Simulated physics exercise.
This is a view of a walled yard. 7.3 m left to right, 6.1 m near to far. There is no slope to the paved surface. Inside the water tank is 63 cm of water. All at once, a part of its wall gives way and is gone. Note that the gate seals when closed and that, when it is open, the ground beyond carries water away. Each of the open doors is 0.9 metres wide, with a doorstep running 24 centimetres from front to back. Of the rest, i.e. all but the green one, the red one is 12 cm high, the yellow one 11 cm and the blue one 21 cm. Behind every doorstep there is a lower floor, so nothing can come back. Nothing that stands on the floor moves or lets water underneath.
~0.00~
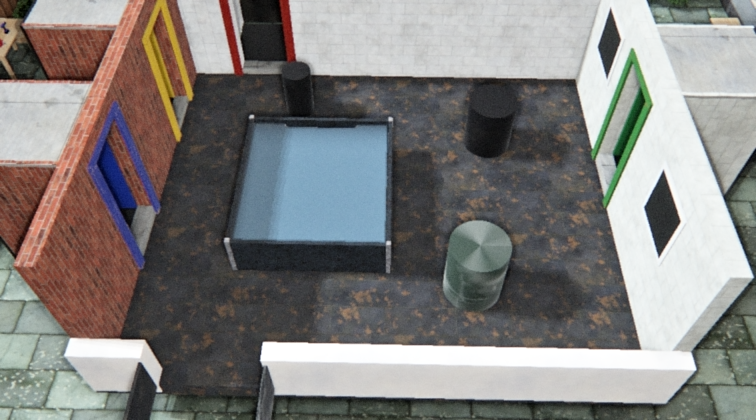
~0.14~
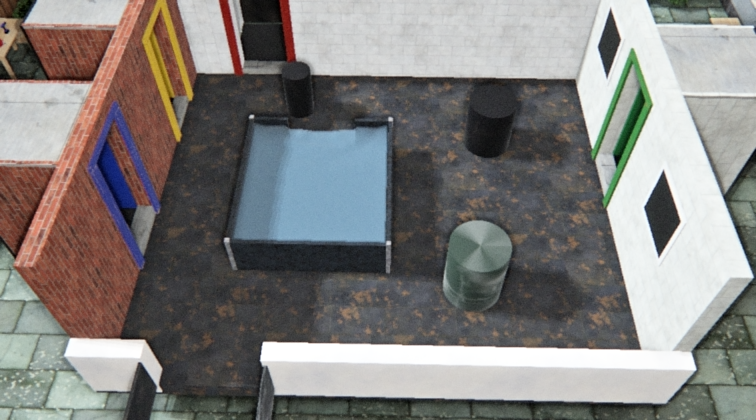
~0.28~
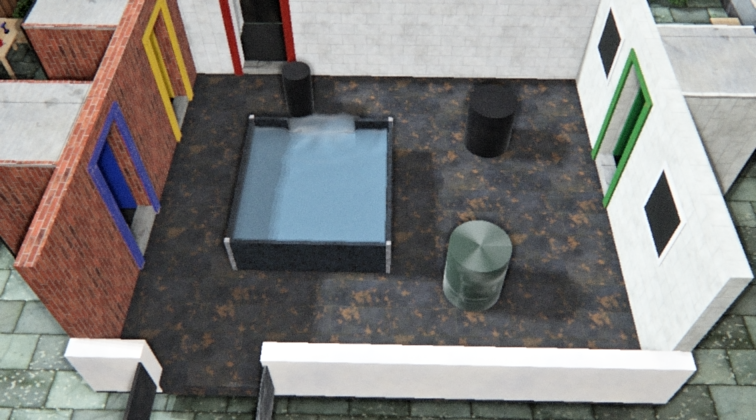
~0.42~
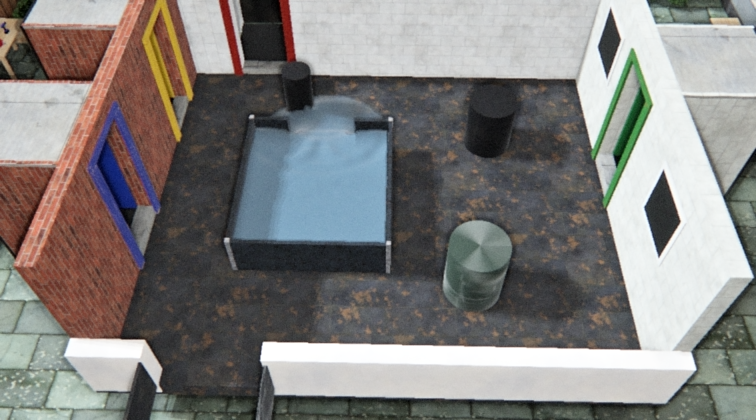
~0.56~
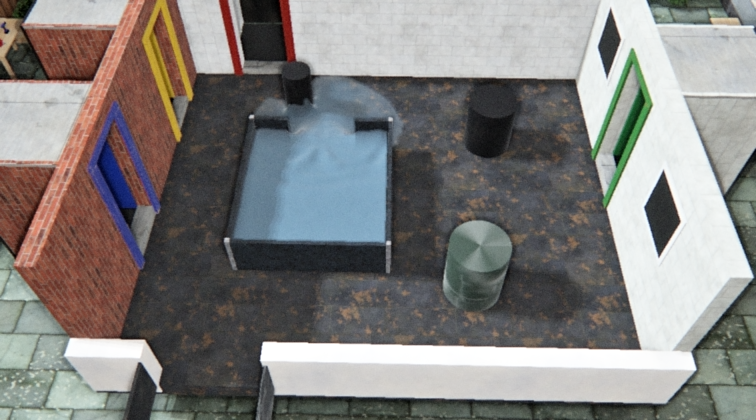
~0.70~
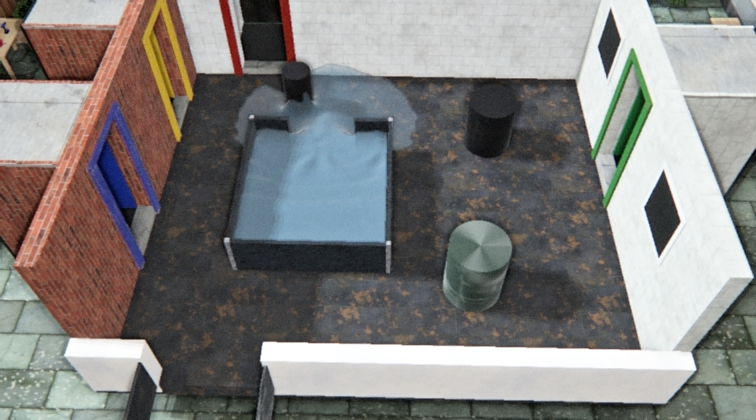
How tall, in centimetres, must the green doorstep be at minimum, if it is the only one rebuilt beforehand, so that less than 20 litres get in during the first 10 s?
It needs to be at least 6 cm tall.
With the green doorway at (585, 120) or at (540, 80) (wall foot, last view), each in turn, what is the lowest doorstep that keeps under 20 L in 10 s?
In turn: Roughly 19 cm, roughly 15 cm.
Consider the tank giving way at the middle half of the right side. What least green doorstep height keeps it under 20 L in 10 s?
It should stand roughly 26 cm high.
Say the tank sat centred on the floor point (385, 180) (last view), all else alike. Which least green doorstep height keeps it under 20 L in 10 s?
At least roughly 6.5 cm high.
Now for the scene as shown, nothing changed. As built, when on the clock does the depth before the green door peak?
It peaks at about 3.6 s.
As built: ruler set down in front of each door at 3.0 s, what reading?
Red door 8 cm, yellow door 22 cm, blue door 1 cm, green door 2 cm.
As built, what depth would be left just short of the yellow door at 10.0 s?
It works out to about 8.5 centimetres deep.
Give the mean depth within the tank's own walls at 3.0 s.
Close to 34 cm deep on average.
After 1.4 s water covers 15 % of the floor, deepest (43 cm) near (303, 119); it has not reached the green door.
After 3.0 s water covers 35 % of the floor, deepest (32 cm) near (346, 80); it has not reached the green door.
After 10.0 s water covers 95 % of the floor, deepest (12 cm) near (206, 78); 6 cm at the green door, 0 litres in over its 19 cm doorstep.
At the green door as built, the water arrived by 3.1 s and peaked near 10 cm at 3.6 s.
Run again over the same 10 s with other heights there, 30 litres in over 5 cm, 14 litres over 6.5 cm. The limit of 20 litres is kept from about 6 cm up.
